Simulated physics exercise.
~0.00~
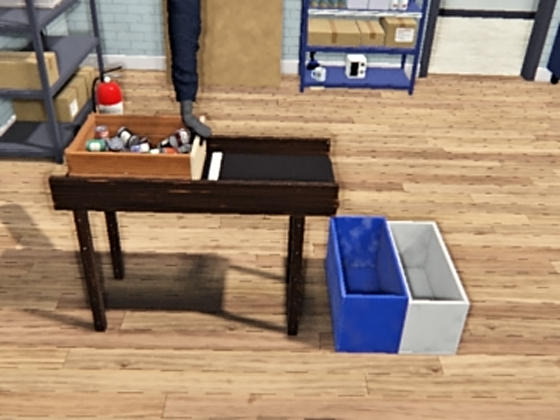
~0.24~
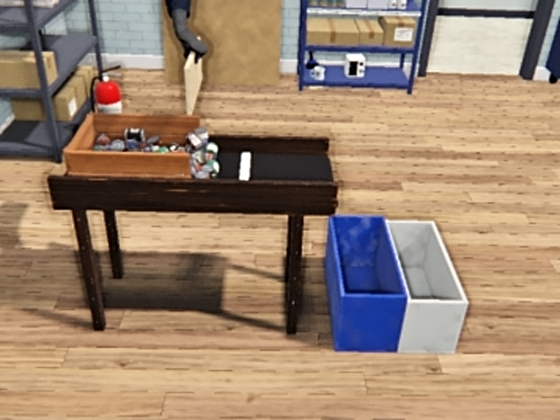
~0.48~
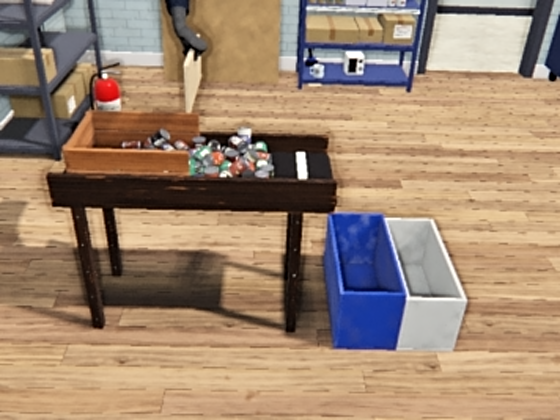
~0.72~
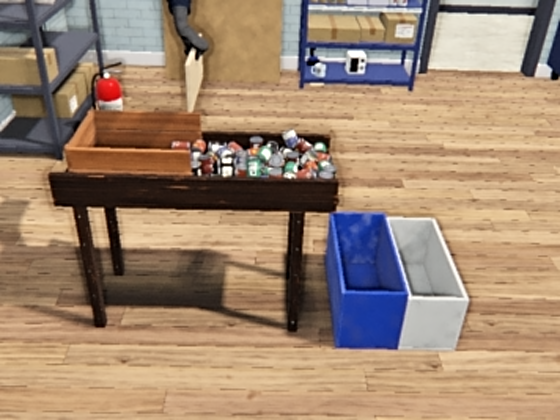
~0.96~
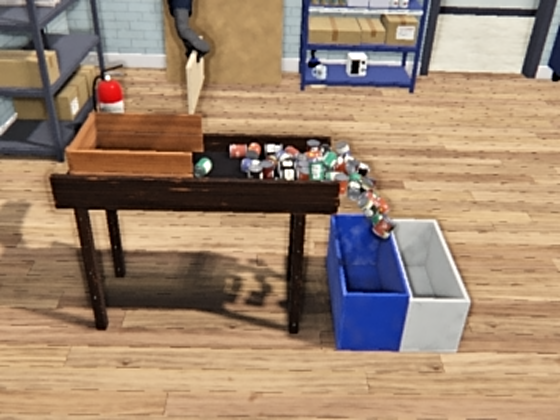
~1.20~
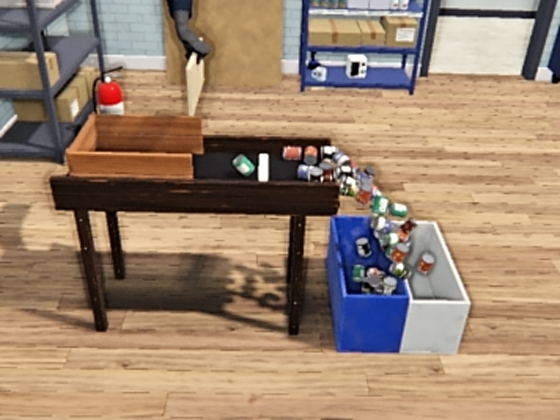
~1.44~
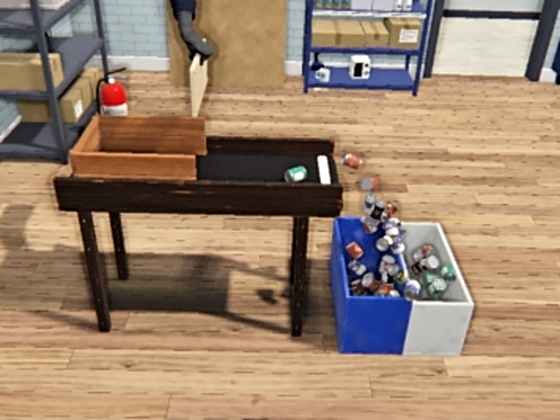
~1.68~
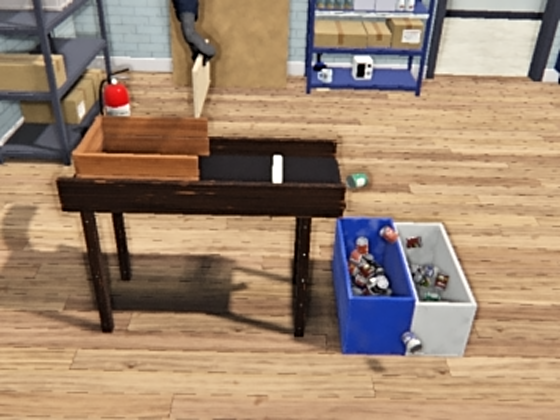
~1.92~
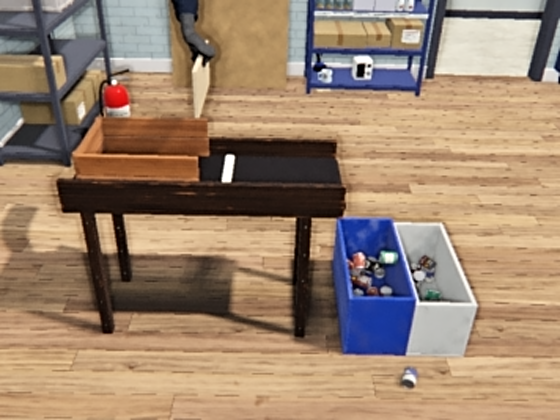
A pile of small tins slid out of a wooden pen once its gate lifted, rode a dark belt to the right and tumbled off the end, most landing in the blue bin, some in the white tub, and one on the floor in front.
